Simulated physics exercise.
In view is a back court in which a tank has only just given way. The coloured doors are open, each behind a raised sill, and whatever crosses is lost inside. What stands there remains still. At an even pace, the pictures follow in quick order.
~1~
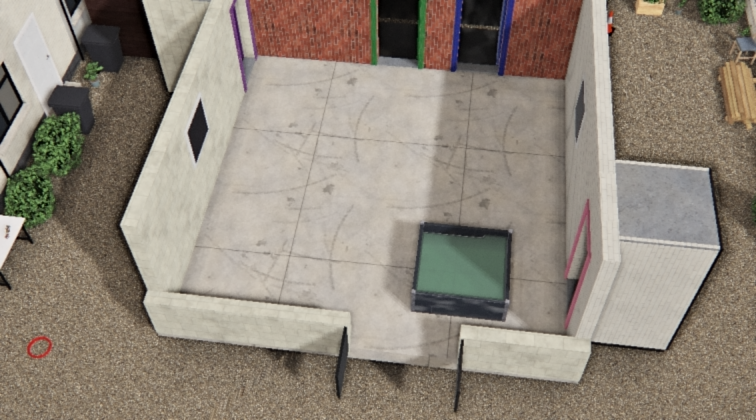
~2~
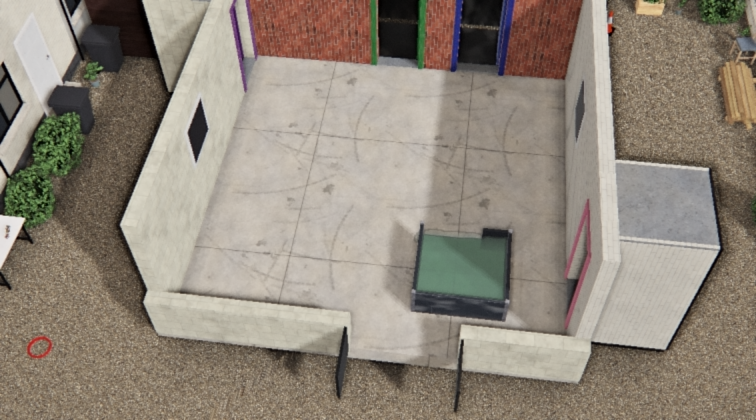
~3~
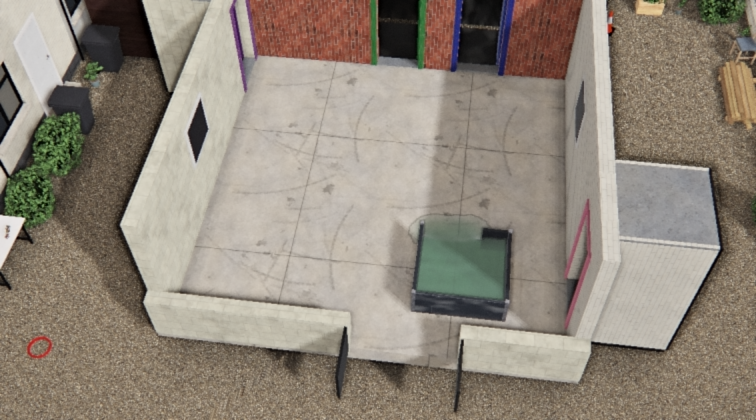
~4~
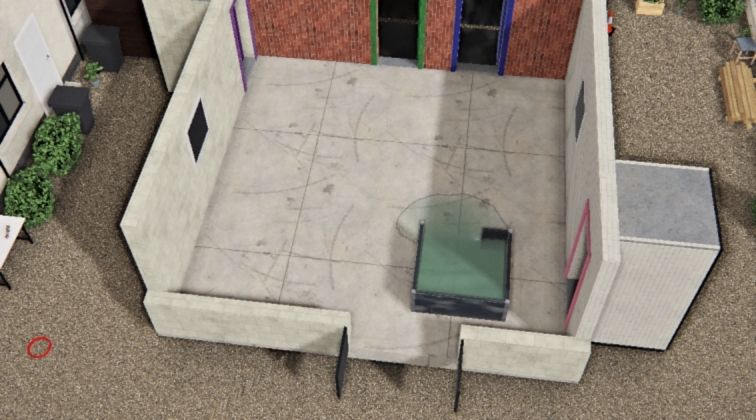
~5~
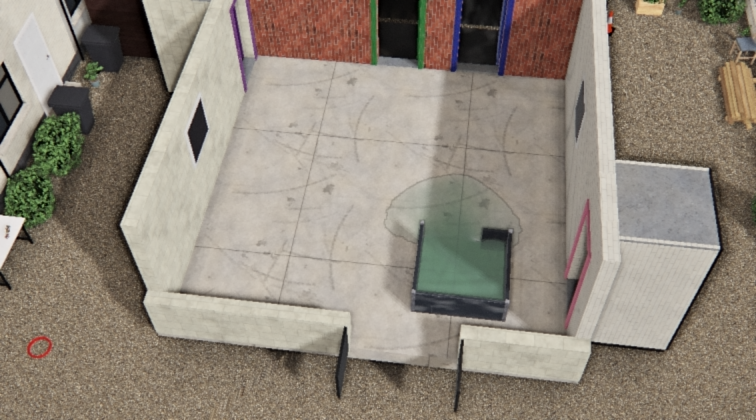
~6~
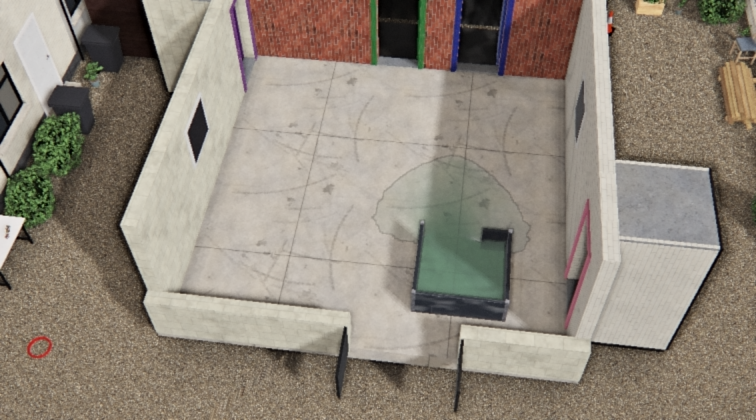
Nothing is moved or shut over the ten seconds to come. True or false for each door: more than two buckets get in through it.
The purple door: False; the pink door: False; the green door: True; the blue door: True.
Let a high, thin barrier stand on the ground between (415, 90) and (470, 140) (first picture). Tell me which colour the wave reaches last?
I'd pick the pink door.
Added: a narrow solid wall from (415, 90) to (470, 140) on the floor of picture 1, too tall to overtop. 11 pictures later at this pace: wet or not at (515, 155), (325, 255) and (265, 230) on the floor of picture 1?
Point by point: First submerged, second not reached, third not reached.
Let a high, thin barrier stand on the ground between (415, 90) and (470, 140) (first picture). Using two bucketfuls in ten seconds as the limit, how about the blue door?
Blue takes less.
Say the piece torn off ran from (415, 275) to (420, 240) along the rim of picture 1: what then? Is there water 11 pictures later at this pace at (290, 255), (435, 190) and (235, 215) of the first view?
The first spot is soaked, the second spared and the third soaked.
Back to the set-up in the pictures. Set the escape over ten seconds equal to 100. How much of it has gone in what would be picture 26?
Near 65 in a hundred.
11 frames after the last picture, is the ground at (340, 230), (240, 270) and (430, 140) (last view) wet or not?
In turn, the points end up high and dry, high and dry and soaked.
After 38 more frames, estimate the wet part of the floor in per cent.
About 50 in a hundred.
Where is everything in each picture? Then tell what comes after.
Still water in the tank at (463, 264), in the first frame.
The front is at a hidden place, out from the gap on the tank's far side, in the second frame.
The front is at (423, 220), out from the gap on the tank's far side, in the third frame.
Water pours out on the tank's far side and has run to (470, 199), in the fourth frame.
The front is at (468, 179), out from the gap on the tank's far side, in the fifth frame.
Water pours out on the tank's far side and has run to (449, 159), in the sixth frame.
A moment on, water covers 20 % of the floor; the purple door not reached, the pink door not reached, the green door not reached, the blue door not reached.
Next, water covers 40 % of the floor; the purple door not reached, the pink door not reached, the green door wet at the sill, nothing in, the blue door under two buckets in.
Then, water covers 50 % of the floor; the purple door not reached, the pink door not reached, the green door over two buckets in, the blue door over two buckets in.
Later, water covers 50 % of the floor; the purple door wet at the sill, nothing in, the pink door not reached, the green door over two buckets in, the blue door over two buckets in.
In the end, water covers 75 % of the floor; the purple door under two buckets in, the pink door not reached, the green door over two buckets in, the blue door over two buckets in.
